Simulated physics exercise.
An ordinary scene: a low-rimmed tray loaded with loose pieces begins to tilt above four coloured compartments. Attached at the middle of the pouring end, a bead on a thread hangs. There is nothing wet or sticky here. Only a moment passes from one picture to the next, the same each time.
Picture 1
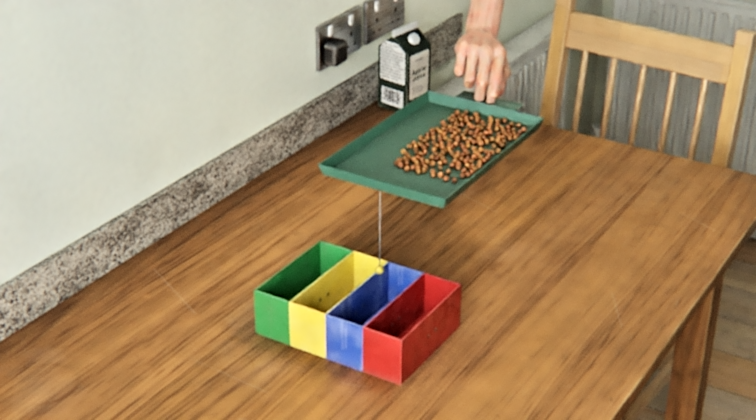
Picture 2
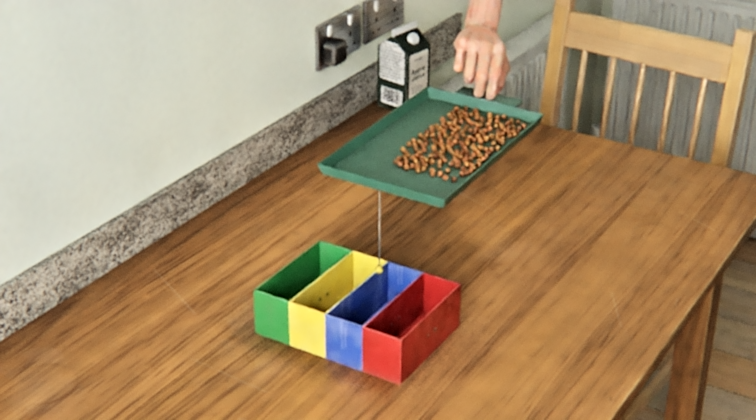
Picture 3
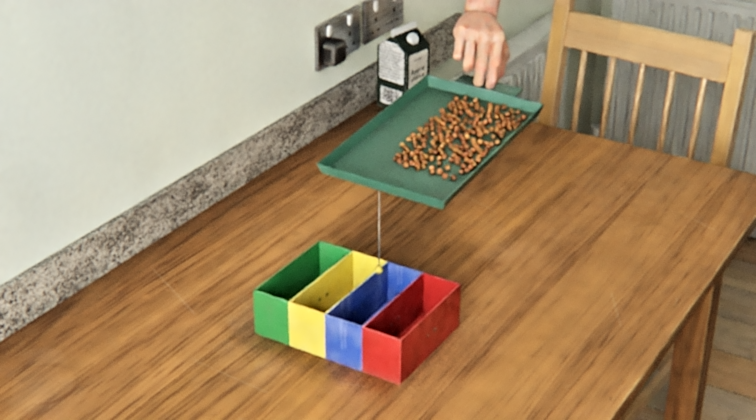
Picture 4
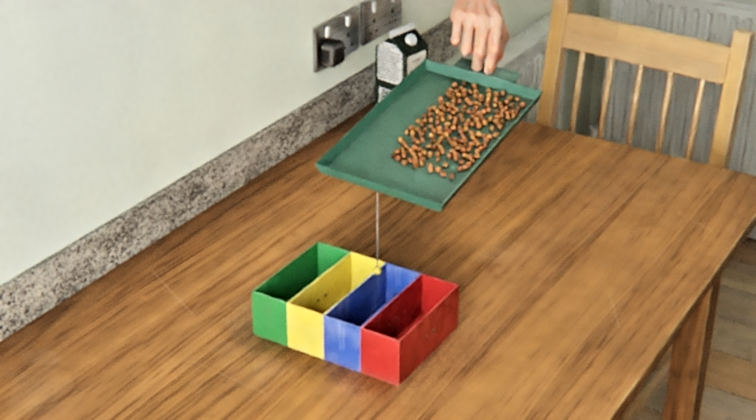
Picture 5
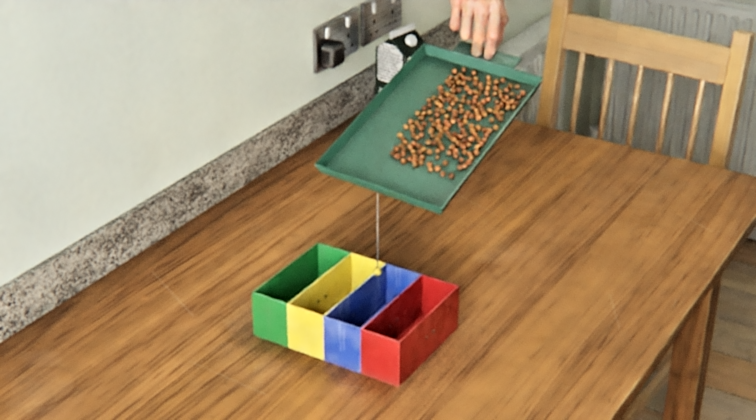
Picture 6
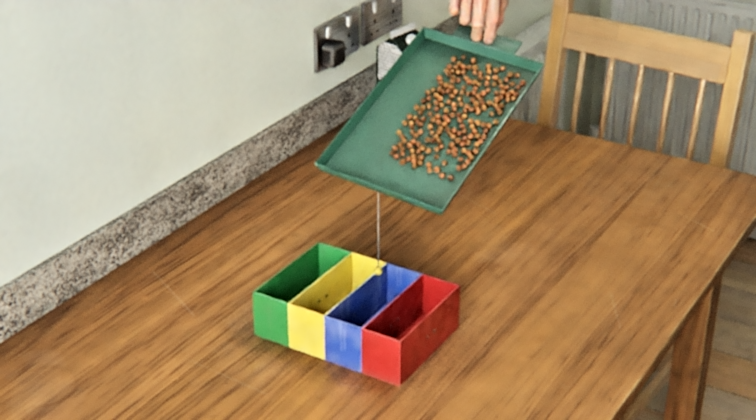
On a wooden table beside a pale wall with sockets, seen from above at an angle by a still camera, a chair stands behind at the right. A hand holds a green tray of small brown balls above green, yellow, blue and red compartments, with a yellow bead hanging on a thread from the tray. The hand raises the far end, steepening the tray toward its right front corner, and the balls shift and spread.
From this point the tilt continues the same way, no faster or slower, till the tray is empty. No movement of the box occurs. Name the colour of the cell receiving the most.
That is the red one.
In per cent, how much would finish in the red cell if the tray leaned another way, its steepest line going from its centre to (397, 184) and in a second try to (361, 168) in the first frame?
That comes to 40 per cent the first time and 0 per cent the second.
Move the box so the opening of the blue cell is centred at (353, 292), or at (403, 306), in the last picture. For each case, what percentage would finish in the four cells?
30 %, 90 %.
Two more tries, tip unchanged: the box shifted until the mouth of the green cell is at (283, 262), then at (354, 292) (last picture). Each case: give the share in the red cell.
You'd end up with around 20 per cent and then around 10 per cent.
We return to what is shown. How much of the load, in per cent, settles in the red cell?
Result: Near 50 %.
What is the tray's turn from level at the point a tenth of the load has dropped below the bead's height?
Roughly 65°.
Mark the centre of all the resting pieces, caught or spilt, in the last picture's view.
Near (406, 355).
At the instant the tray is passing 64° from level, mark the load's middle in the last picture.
Around (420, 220).
Soon after the last picture, tray tipped steeply; about half on the tray; a stray few in the red cell; a stray few in the blue cell; about half falling or outside the box.
A little later, tray tipped right over; a small part on the tray; about a third in the red cell; a small part in the blue cell; a stray few in the yellow cell; about half falling or outside the box.
Later still, tray tipped past a quarter turn; about half in the red cell; a small part in the blue cell; a stray few in the yellow cell; about a third falling or outside the box.
At rest, tray tipped past a quarter turn; about half in the red cell; a small part in the blue cell; a stray few in the yellow cell; none in the green cell; about a third outside the box.
